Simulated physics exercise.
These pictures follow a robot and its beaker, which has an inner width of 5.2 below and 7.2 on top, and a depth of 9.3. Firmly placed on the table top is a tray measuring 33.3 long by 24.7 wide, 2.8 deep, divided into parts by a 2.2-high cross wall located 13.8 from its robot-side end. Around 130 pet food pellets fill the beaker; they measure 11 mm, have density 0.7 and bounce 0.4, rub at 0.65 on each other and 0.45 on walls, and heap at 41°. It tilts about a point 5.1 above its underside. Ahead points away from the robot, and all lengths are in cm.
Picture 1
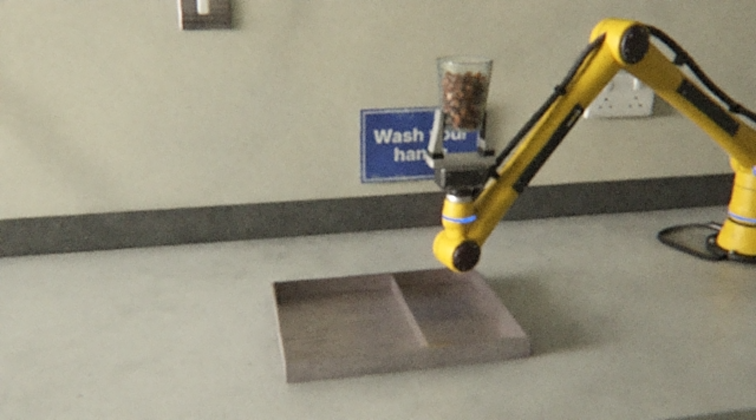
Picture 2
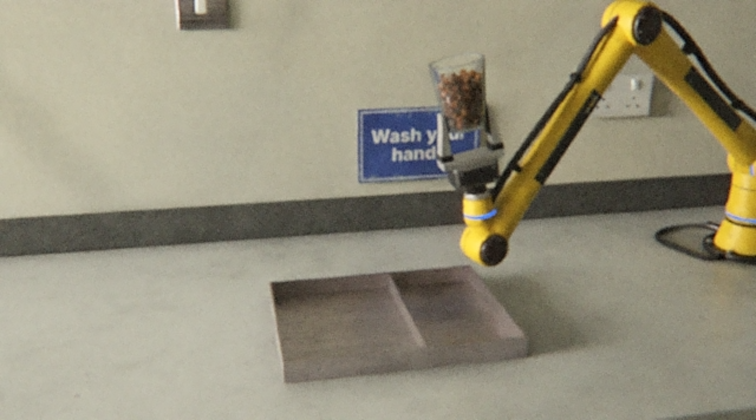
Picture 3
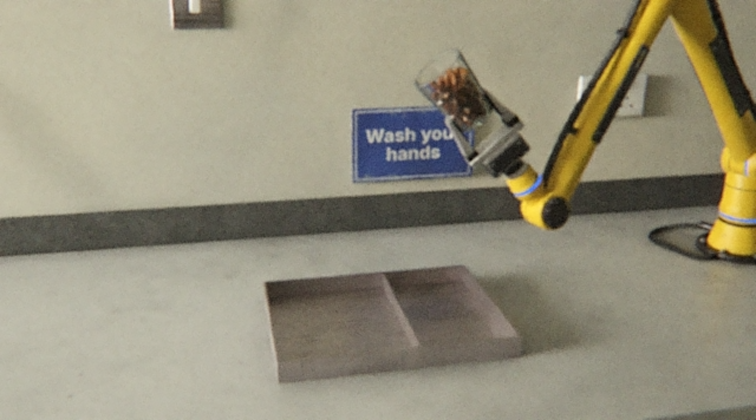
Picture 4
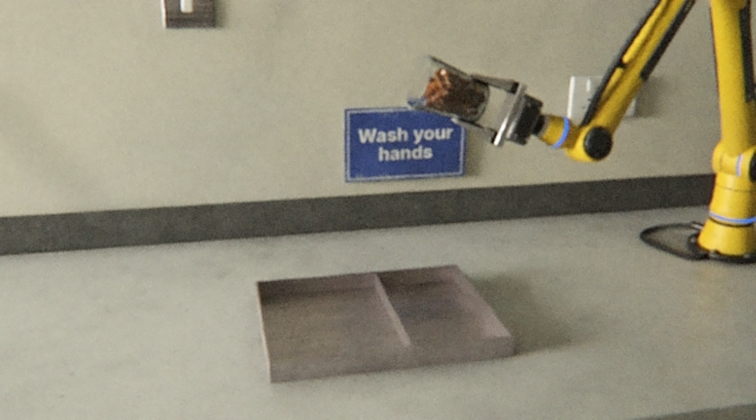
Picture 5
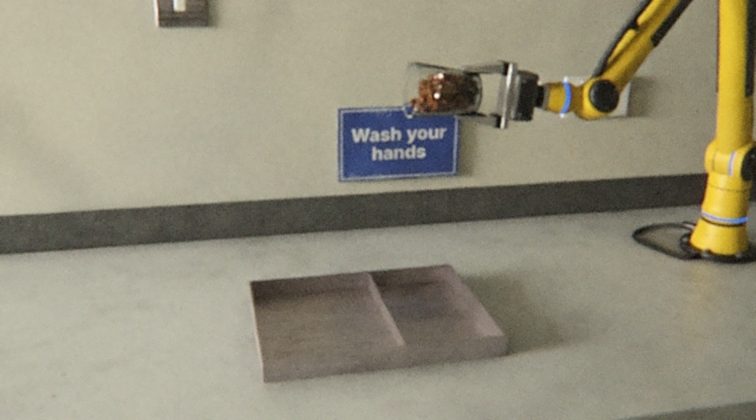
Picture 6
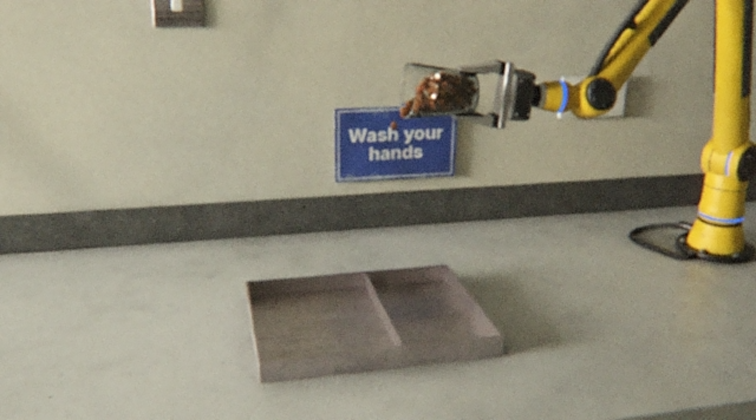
A yellow robot arm on the right of a grey worktop, seen from slightly above, grips a clear beaker of reddish-brown pellets before a beige wall with a blue "Wash your hands" sign. Below sits a brownish tray split by a divider. The arm tilts the upright beaker leftward until nearly horizontal, pellets sliding to its mouth and starting to tip out, as the view drifts slightly right.
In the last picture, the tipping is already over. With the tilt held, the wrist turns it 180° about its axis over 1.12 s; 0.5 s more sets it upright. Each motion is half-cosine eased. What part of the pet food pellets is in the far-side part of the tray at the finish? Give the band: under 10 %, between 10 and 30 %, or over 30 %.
The share is between 10 and 30 %.
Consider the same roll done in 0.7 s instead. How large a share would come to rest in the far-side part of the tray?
Then about 15 per cent.
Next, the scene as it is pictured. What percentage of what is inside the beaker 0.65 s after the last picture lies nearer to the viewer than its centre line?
55 per cent, roughly.
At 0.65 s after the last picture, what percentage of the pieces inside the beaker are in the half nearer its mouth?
About 45 %.
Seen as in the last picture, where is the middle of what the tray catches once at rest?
The middle lies at roughly (356, 322).
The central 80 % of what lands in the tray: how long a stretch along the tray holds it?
Spread length: Approx. 10 cm.
Then, 0.65 s on, tipped 86°, highest piece 38 above the table; 126 in the beaker, 5 in the far-side part, 3 in flight or on a rim.
Then, 1.30 s on, tipped 62°, highest piece 37 above the table; 109 in the beaker, 20 in the far-side part, 5 in flight or on a rim.
Then, 1.82 s on, upright, highest piece 39 above the table; 109 in the beaker, 24 in the far-side part, 1 in the robot-side part.
Then, 2.52 s on, upright, highest piece 39 above the table; 109 in the beaker, 24 in the far-side part, 1 in the robot-side part.
In the end, 109 in the beaker, 24 in the far-side part, 1 in the robot-side part. That is 18 % in the far-side part of the tray.
